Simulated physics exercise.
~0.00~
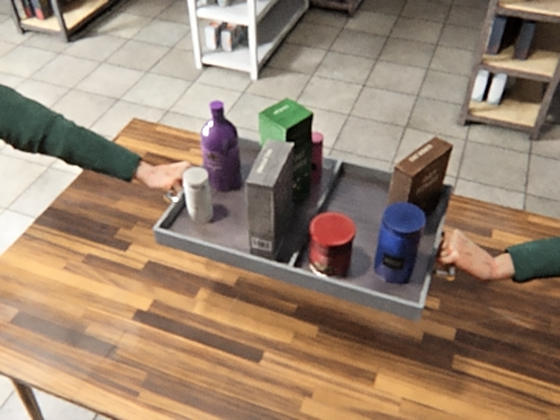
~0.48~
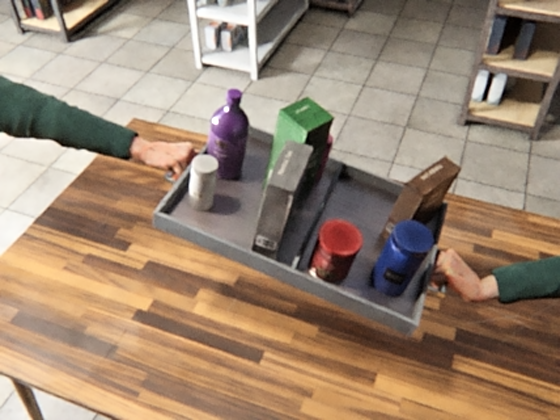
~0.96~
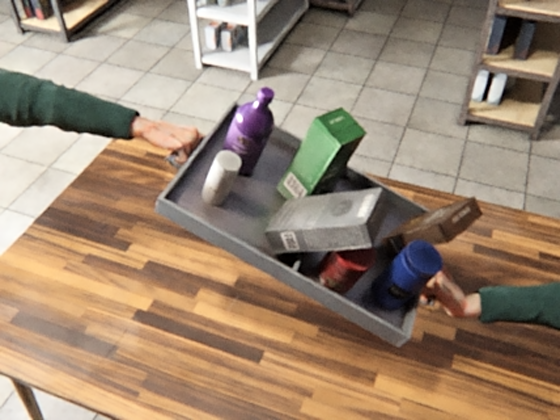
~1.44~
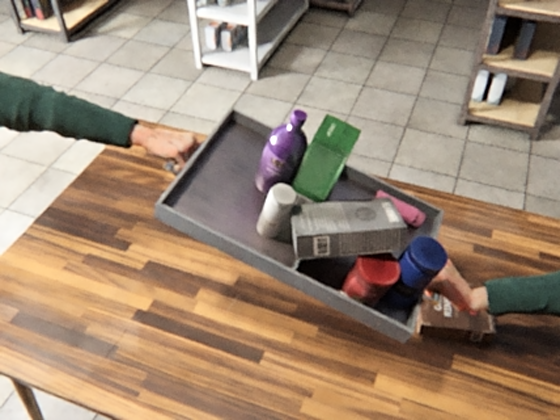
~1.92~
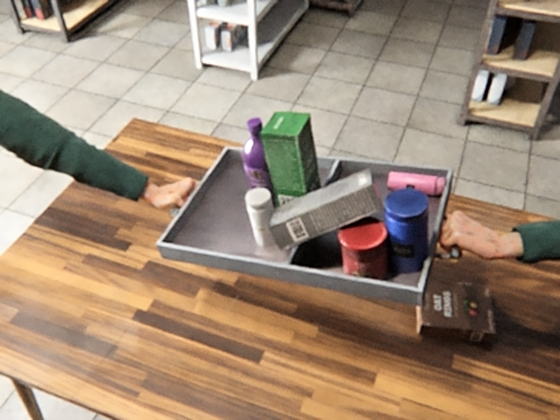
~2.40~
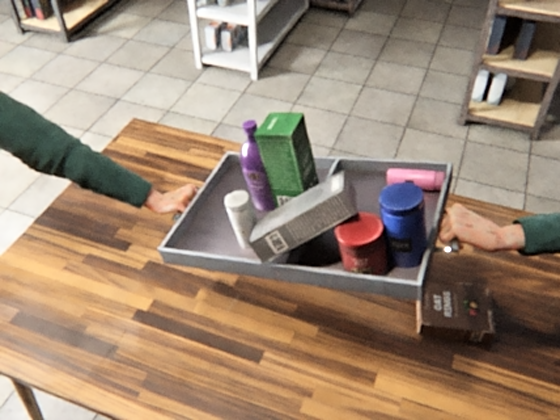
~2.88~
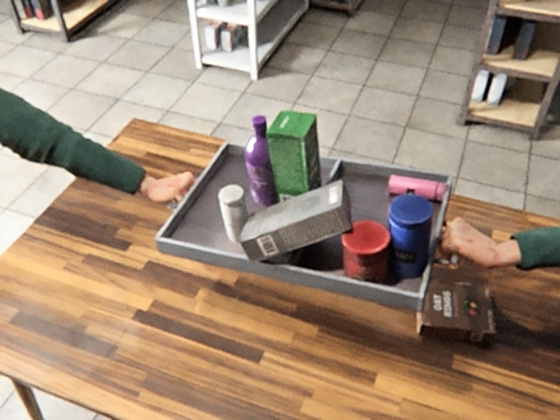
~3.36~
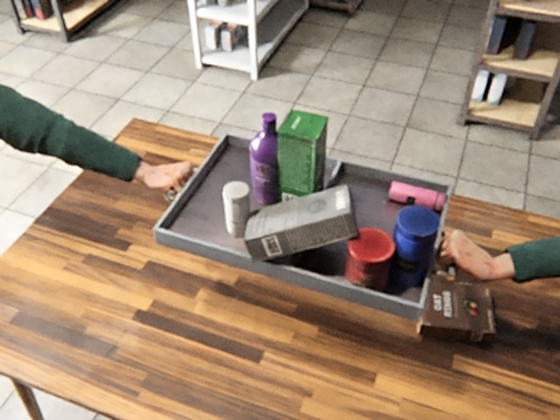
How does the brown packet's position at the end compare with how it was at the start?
At the start the brown packet stood upright on the right side of the tray, but at the end it was lying on its side on the table.
